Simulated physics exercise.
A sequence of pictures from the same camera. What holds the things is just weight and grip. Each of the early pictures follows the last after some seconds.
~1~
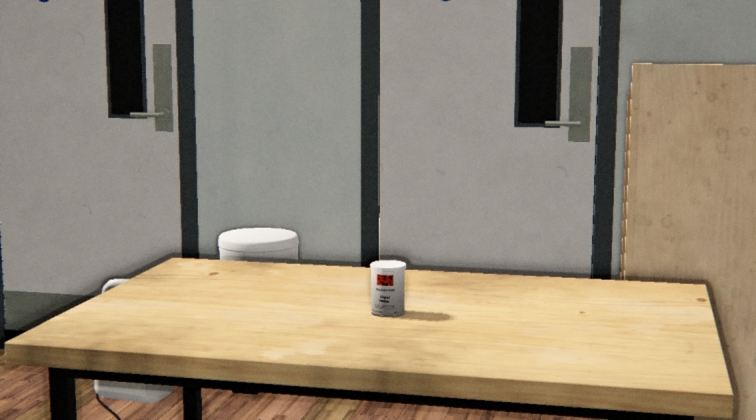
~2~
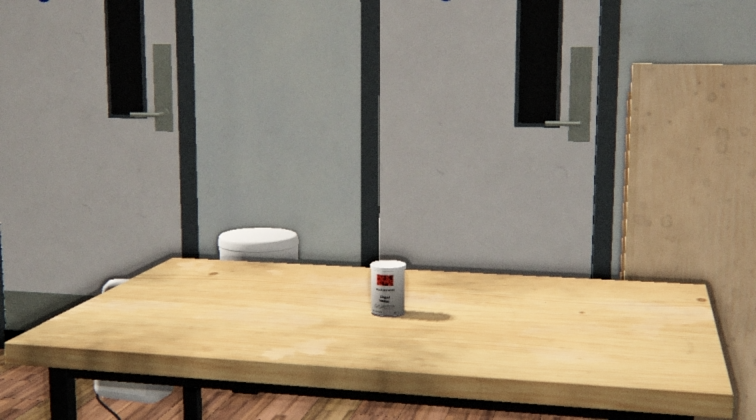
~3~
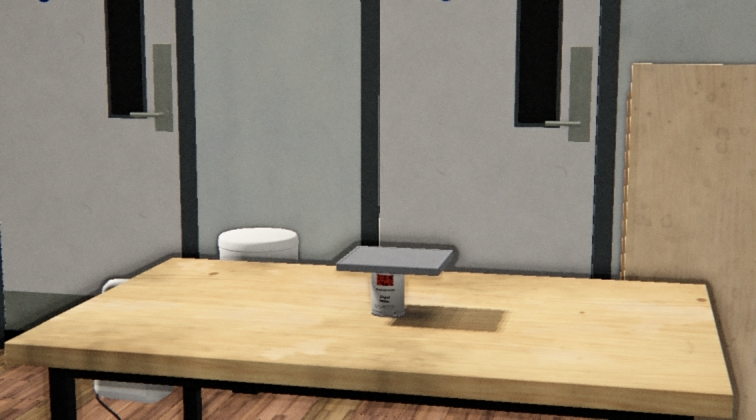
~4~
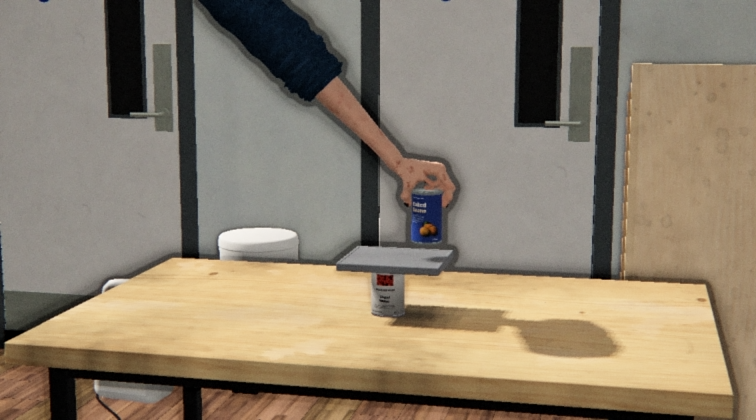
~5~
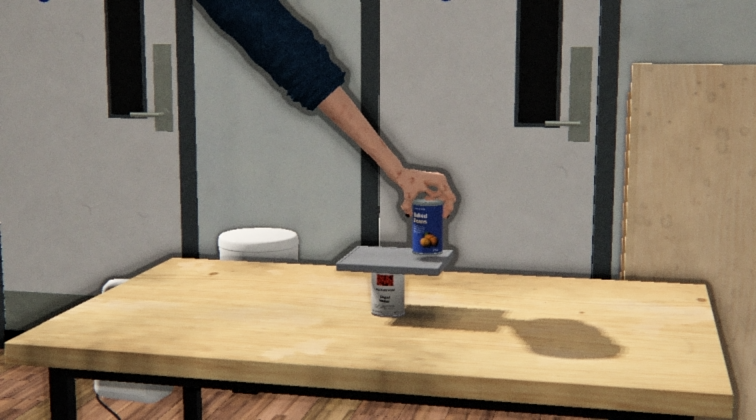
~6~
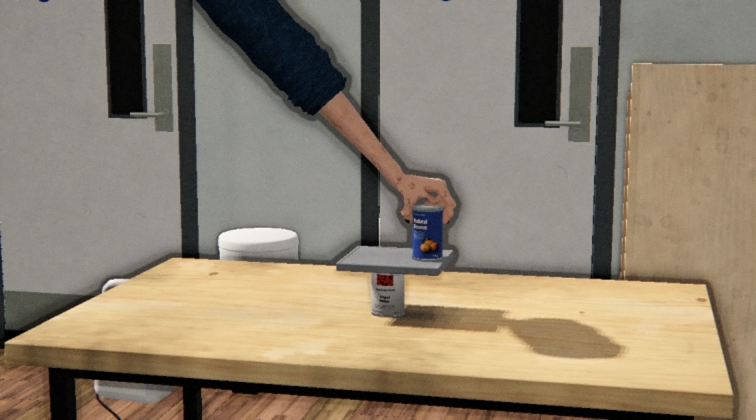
On a wooden table, a gray slab appears atop a white tin, and a hand lowers a blue tin onto its right side.
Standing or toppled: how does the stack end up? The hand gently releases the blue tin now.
Fails to stand.
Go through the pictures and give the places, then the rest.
The last thing is not in view yet; white tin (388, 289), in the first picture.
The last thing is not in view yet; white tin (388, 289), in the second picture.
The last thing is not in view yet; white tin (388, 289), in the third picture.
Coming down; blue tin (427, 216); white tin (388, 289), in the fourth picture.
Coming down; blue tin (428, 227); white tin (388, 289), in the fifth picture.
Set down, still held; blue tin (428, 233); white tin (388, 289), in the sixth picture.
Then, 0.40 s later than the last frame, blue tin now fallen; grey lid tilted by 67°.
Then, 0.50 s later than the last frame, grey lid on its side.
Then, 0.80 s later than the last frame, grey lid upside down.
Then, 1.20 s later than the last frame, grey lid now fallen.
When it is over, fallen, grey lid and blue tin; white tin as before. The stack comes apart.
